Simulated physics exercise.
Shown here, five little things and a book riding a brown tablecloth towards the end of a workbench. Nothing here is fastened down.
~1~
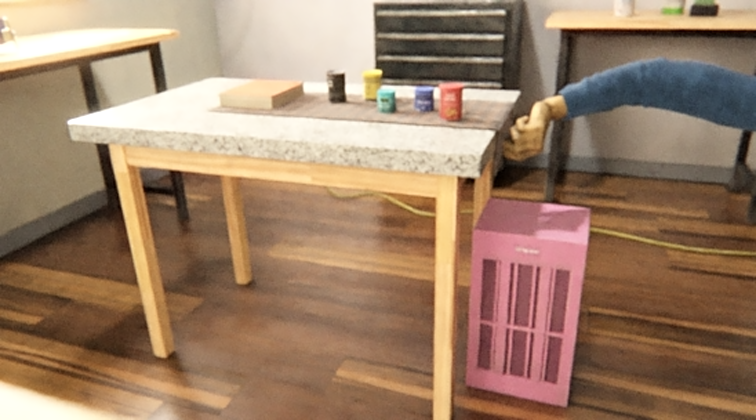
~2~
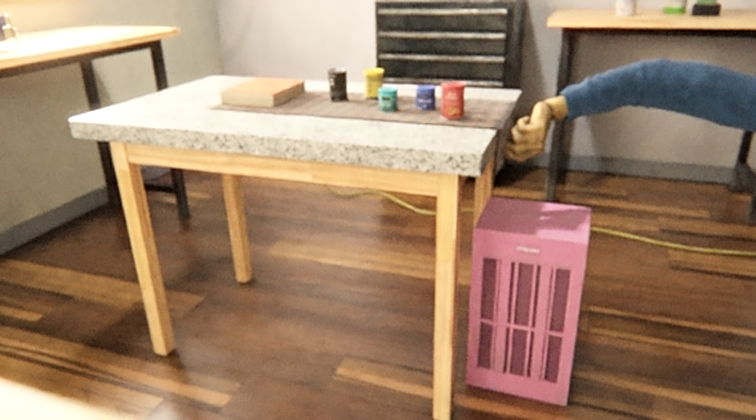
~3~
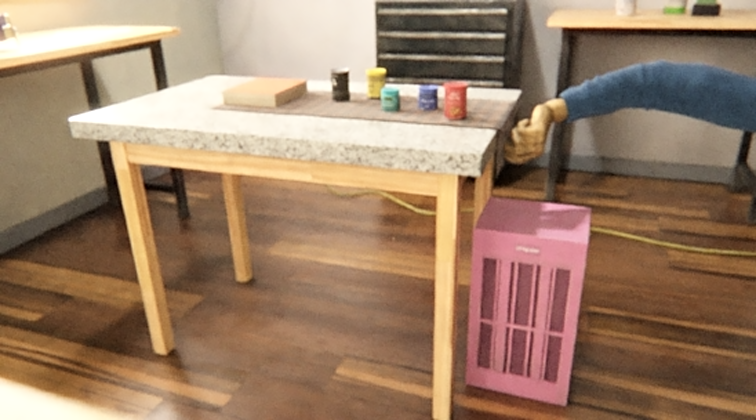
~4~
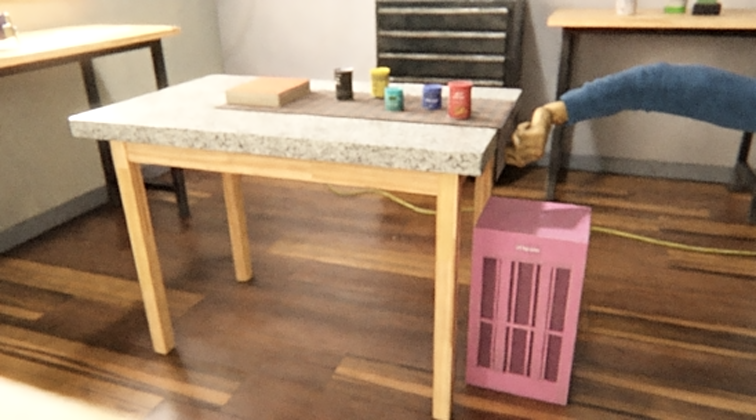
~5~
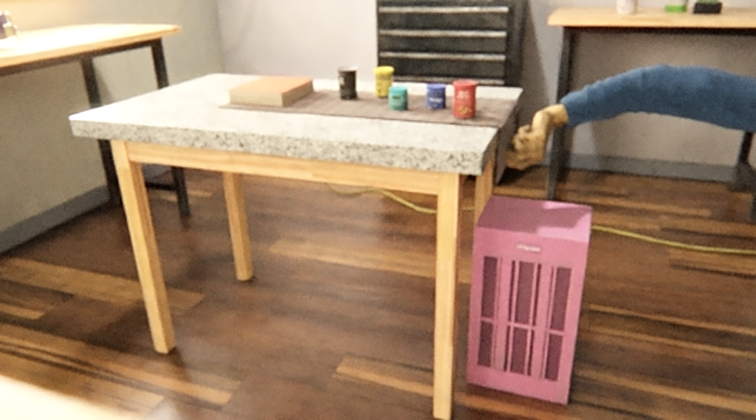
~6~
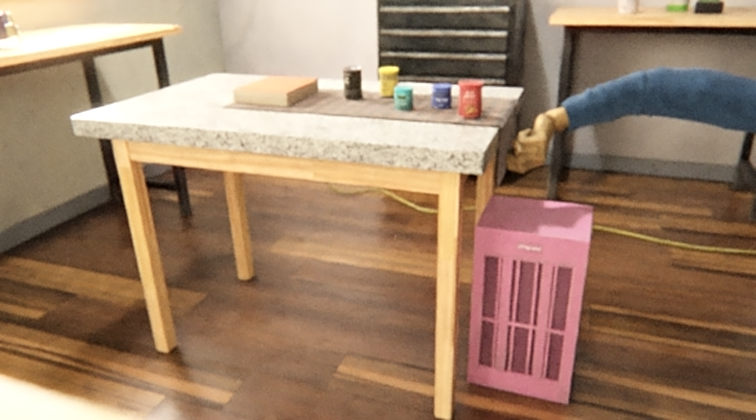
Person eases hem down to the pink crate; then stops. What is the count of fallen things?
The count of things that fall is one.
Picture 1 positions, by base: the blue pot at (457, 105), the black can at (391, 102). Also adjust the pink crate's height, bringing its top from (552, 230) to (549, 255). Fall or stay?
The blue pot does not stay aboard, and the black can stays aboard.
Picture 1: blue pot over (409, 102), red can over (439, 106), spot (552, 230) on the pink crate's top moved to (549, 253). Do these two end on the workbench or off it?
Blue pot: Safe; red can: Lost.
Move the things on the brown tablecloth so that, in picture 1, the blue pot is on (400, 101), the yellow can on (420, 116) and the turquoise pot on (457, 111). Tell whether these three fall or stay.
Outcome: Blue pot is still in place, yellow can is still in place, turquoise pot is gone.
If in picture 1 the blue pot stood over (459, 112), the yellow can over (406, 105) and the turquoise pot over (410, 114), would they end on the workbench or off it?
Here's the result: The blue pot leaves the top, the yellow can remains in place and the turquoise pot remains in place.
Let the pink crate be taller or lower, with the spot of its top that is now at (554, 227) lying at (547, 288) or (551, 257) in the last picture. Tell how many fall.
We'd get 3 in the first case and 2 in the second.
A little later, hem near (505, 194); all still up.
Next, hem on the crate; red can gone.
When it is over, hem on the crate; red can gone. Over the edge go one.
